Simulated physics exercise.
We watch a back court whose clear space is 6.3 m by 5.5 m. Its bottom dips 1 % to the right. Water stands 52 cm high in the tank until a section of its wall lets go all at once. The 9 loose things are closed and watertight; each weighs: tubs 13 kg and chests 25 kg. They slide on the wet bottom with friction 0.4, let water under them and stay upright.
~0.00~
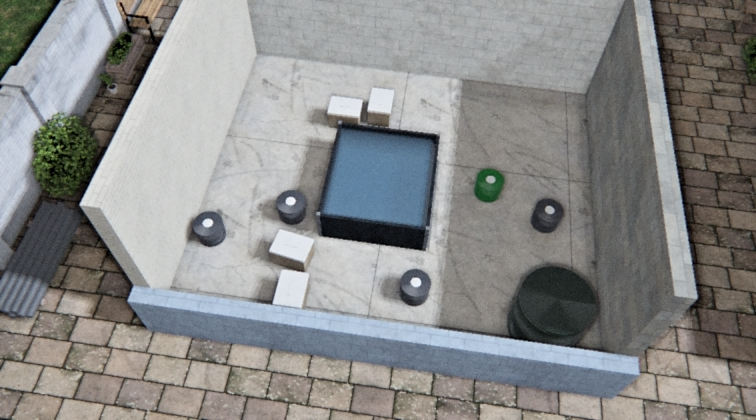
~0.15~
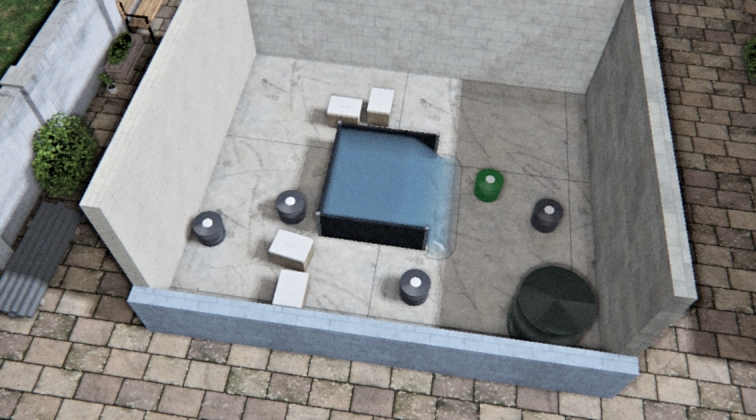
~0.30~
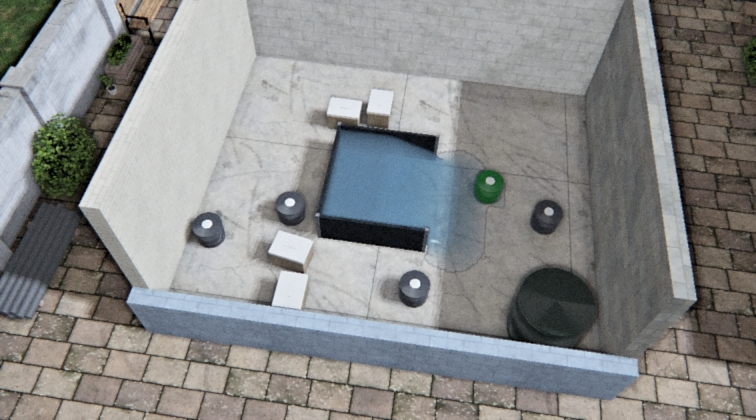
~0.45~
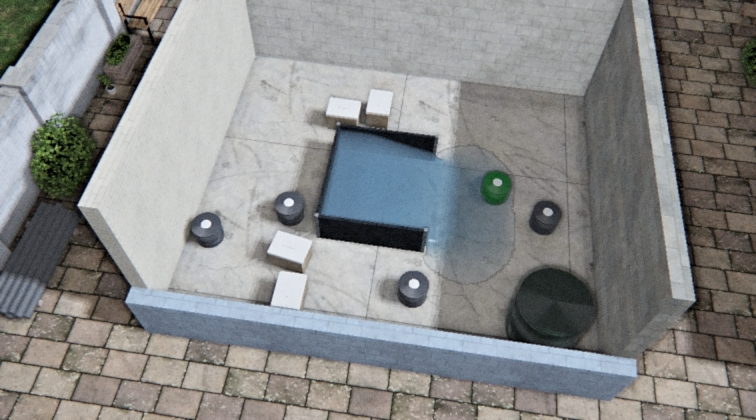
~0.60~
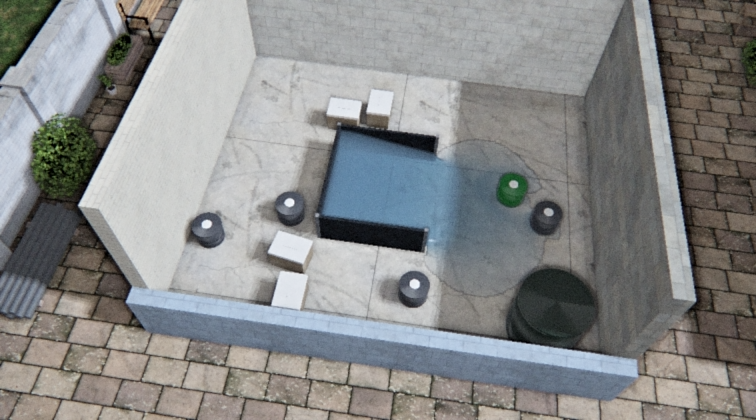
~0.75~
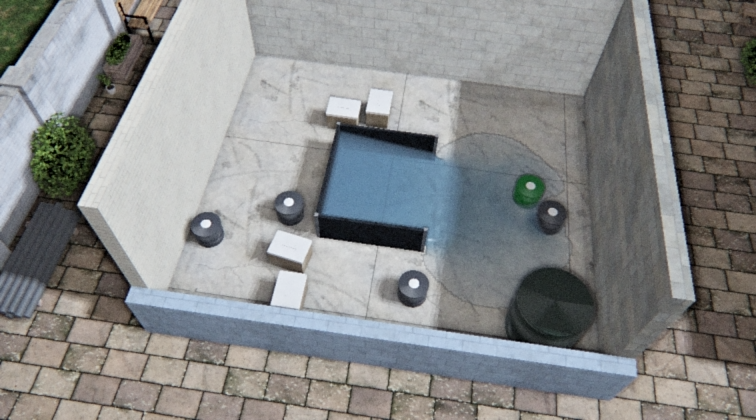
A walled courtyard held a dark-sided tank of blue water, which opened on its right and spread water across the floor, pushing the green tub rightward until it was beside a dark grey one.
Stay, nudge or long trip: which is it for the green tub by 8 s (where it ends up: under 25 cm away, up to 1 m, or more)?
Green tub ends far away.
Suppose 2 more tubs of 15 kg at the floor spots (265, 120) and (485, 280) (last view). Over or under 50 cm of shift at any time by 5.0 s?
In that order: Less, past it.
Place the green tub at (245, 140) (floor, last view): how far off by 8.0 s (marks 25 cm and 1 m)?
It holds its place.
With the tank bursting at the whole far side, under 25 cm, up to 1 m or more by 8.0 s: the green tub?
Then the green tub stays put.
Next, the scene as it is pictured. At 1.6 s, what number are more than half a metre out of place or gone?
By then 2.
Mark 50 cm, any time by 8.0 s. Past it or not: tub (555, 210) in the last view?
It is more.
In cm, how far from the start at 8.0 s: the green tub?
Roughly 350 cm.
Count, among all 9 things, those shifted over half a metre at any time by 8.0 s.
2 of them.
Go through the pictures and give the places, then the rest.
In the first frame, the green tub at (490, 180) rests on the ground; water covers 3.0 m2; 0 of 9 have shifted.
In the second frame, the green tub at (490, 180), on the bottom; 3.9 m2 under water; 0 of 9 have shifted.
In the third frame, the green tub at (490, 181) rests on the ground; 4.9 m2 under water; 0 of 9 have shifted.
In the fourth frame, the green tub at (497, 183) rests on the ground, 14 cm from its start; 6.0 m2 under water; 1 of 9 have shifted.
In the fifth frame, the green tub at (514, 185), on the bottom, 39 cm from its start; water covers 7.4 m2; 1 of 9 have shifted.
In the sixth frame, the green tub at (530, 186), on the bottom, 68 cm from its start; 8.9 m2 under water; 2 of 9 have shifted.
After 1.6 s the green tub is near (582, 165), 1.6 m from its start, afloat; 2 afloat.
After 3.6 s the green tub is near (479, 84), 2.2 m from its start, aground; 1 afloat.
After 5.6 s the green tub is near (393, 84), 2.6 m from its start, aground; 1 afloat.
After 8.0 s the green tub is near (345, 77), 3.3 m from its start, aground; 1 afloat.
